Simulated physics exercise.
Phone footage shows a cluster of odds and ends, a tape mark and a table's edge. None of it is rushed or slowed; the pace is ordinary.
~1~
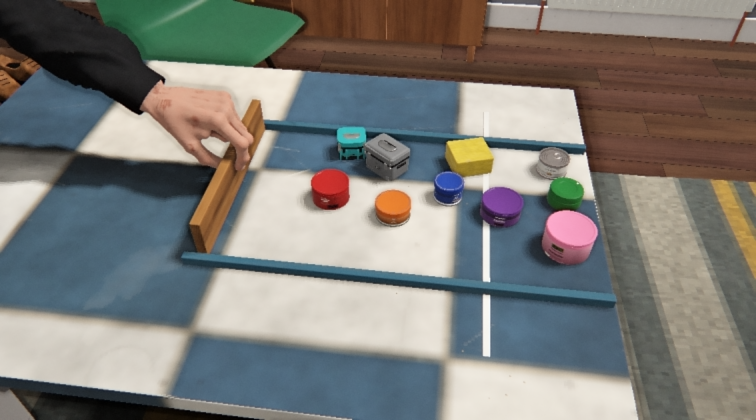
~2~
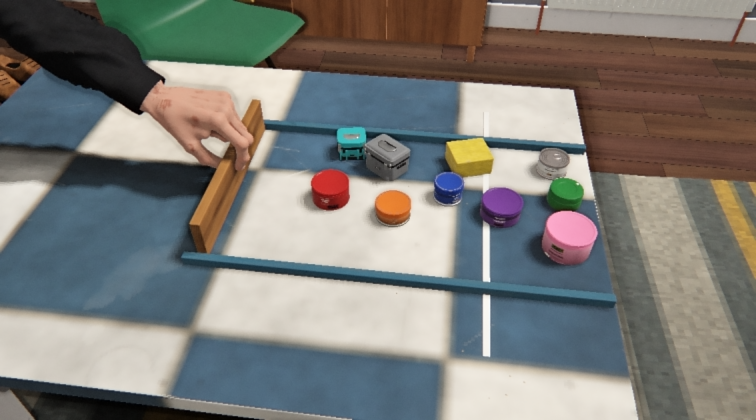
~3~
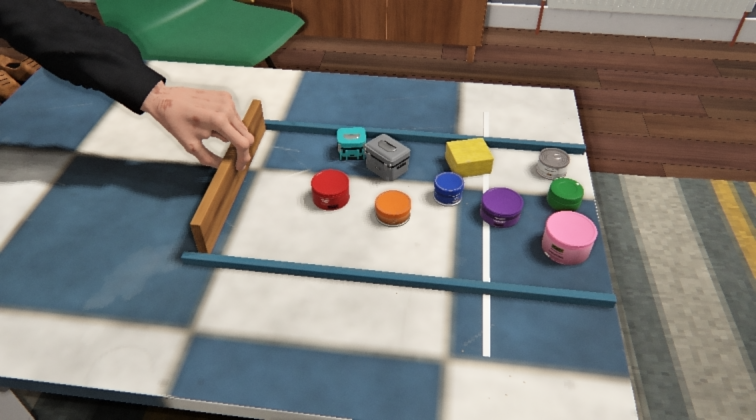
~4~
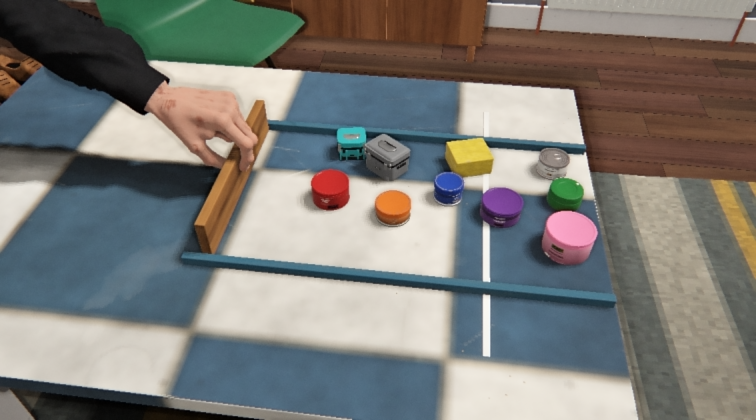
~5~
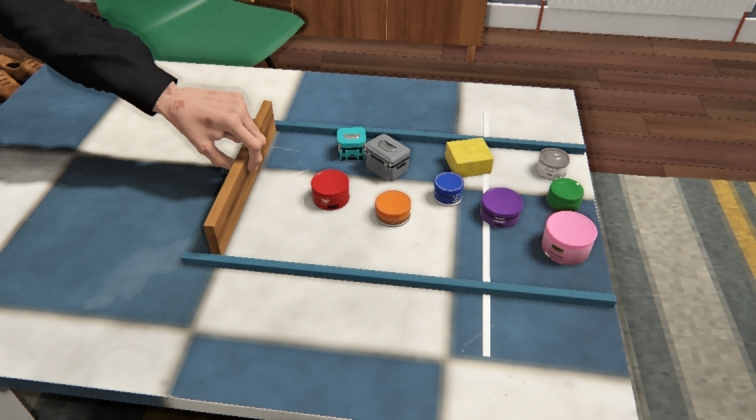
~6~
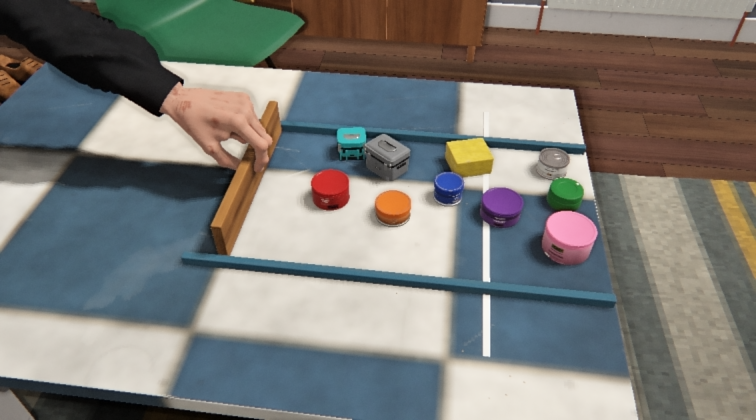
A hand slides a wooden board slightly right toward colourful containers that stay still.
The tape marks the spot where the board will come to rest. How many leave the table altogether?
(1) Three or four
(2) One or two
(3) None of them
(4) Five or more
Answer: 3.
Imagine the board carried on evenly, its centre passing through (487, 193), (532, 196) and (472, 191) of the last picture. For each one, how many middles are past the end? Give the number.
Result per place: 0; 2; 0.
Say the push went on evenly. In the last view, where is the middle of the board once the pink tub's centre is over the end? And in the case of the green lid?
The middle is at (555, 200) when it's the pink tub, and at (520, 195) when it's the green lid.
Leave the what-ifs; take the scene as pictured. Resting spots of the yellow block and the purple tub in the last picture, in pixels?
Final centres, first then second: (534, 160), (543, 224).
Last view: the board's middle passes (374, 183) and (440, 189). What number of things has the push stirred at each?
That gives 4 for the first and 7 for the second.
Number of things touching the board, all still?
That makes 4.
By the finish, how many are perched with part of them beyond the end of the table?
That adds up to 0.
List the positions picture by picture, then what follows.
In the first picture, green lid (565, 195); pink tub (569, 238); white pot (553, 164); board (232, 171); tape (486, 209).
In the second picture, pink tub (568, 238); orange pot (393, 208).
In the third picture, white pot (553, 164); yellow block (469, 158).
In the fourth picture, green lid (565, 195); board (236, 171).
In the fifth picture, pink tub (568, 238); turquoise case (352, 144).
In the sixth picture, green lid (565, 195); pink tub (568, 238); white pot (553, 164); board (251, 172); tape (486, 209).
Early on, none off yet; green lid at rest near (565, 195); pink tub at rest near (568, 238); white pot at rest near (553, 164).
Finally, the number that fall off is zero.
